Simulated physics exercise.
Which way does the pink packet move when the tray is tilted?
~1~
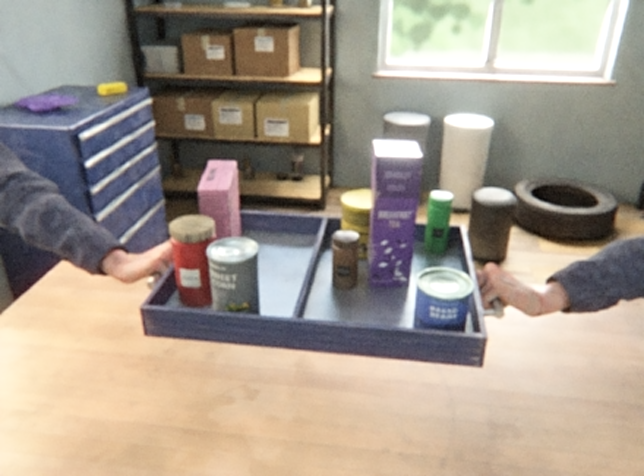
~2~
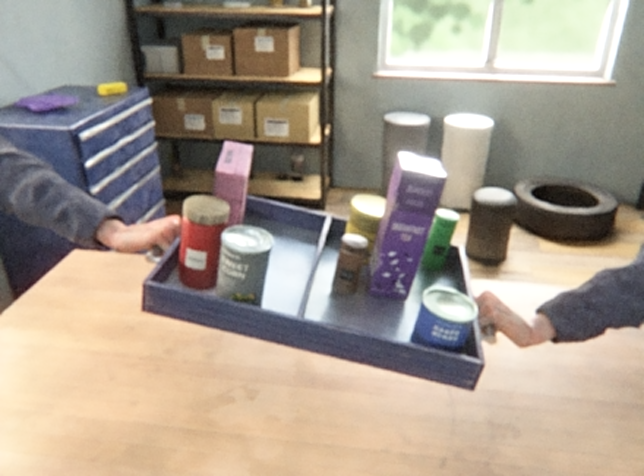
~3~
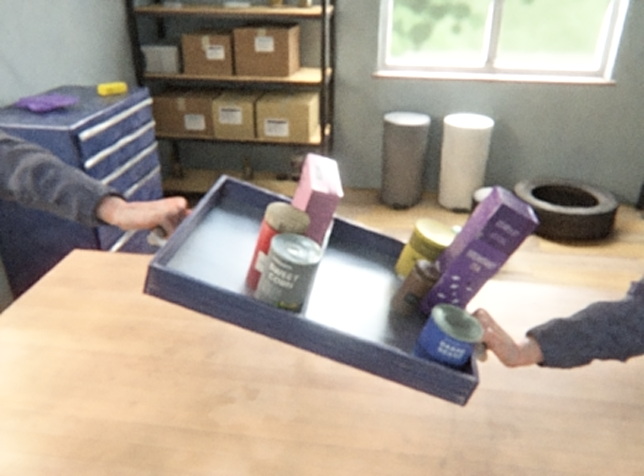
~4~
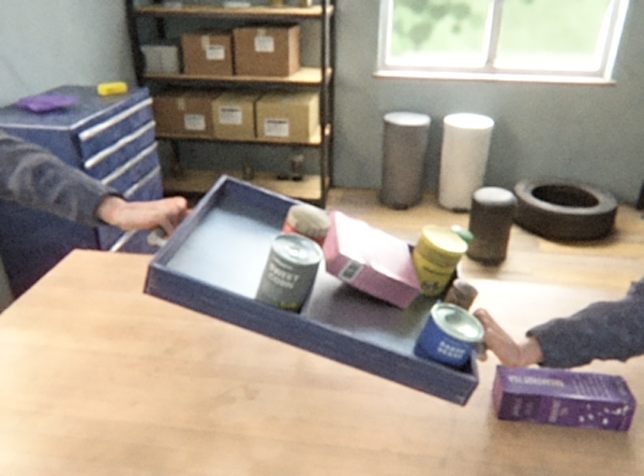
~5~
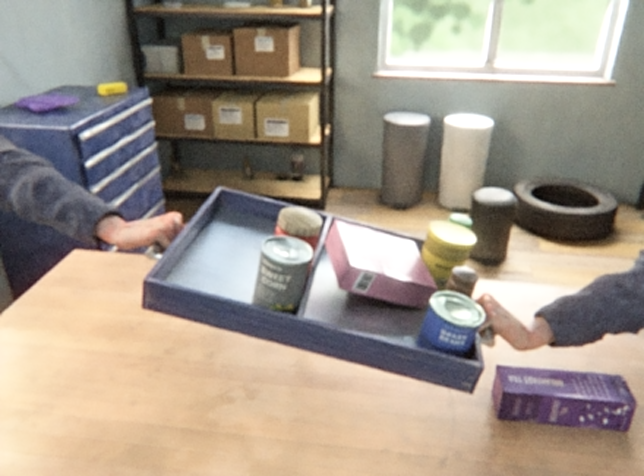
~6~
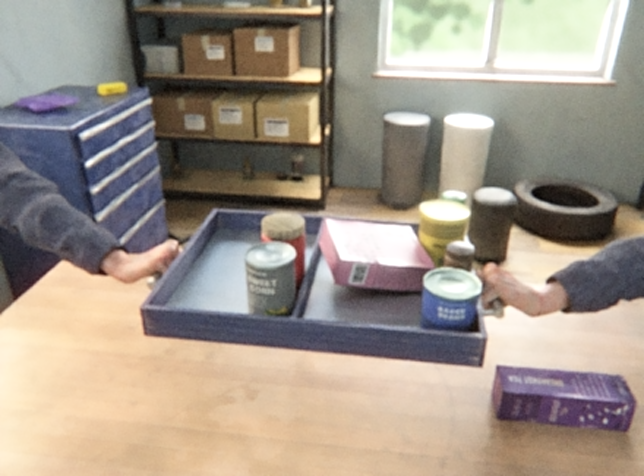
The pink packet moves to the right, ending up tipped over on the right part of the tray.
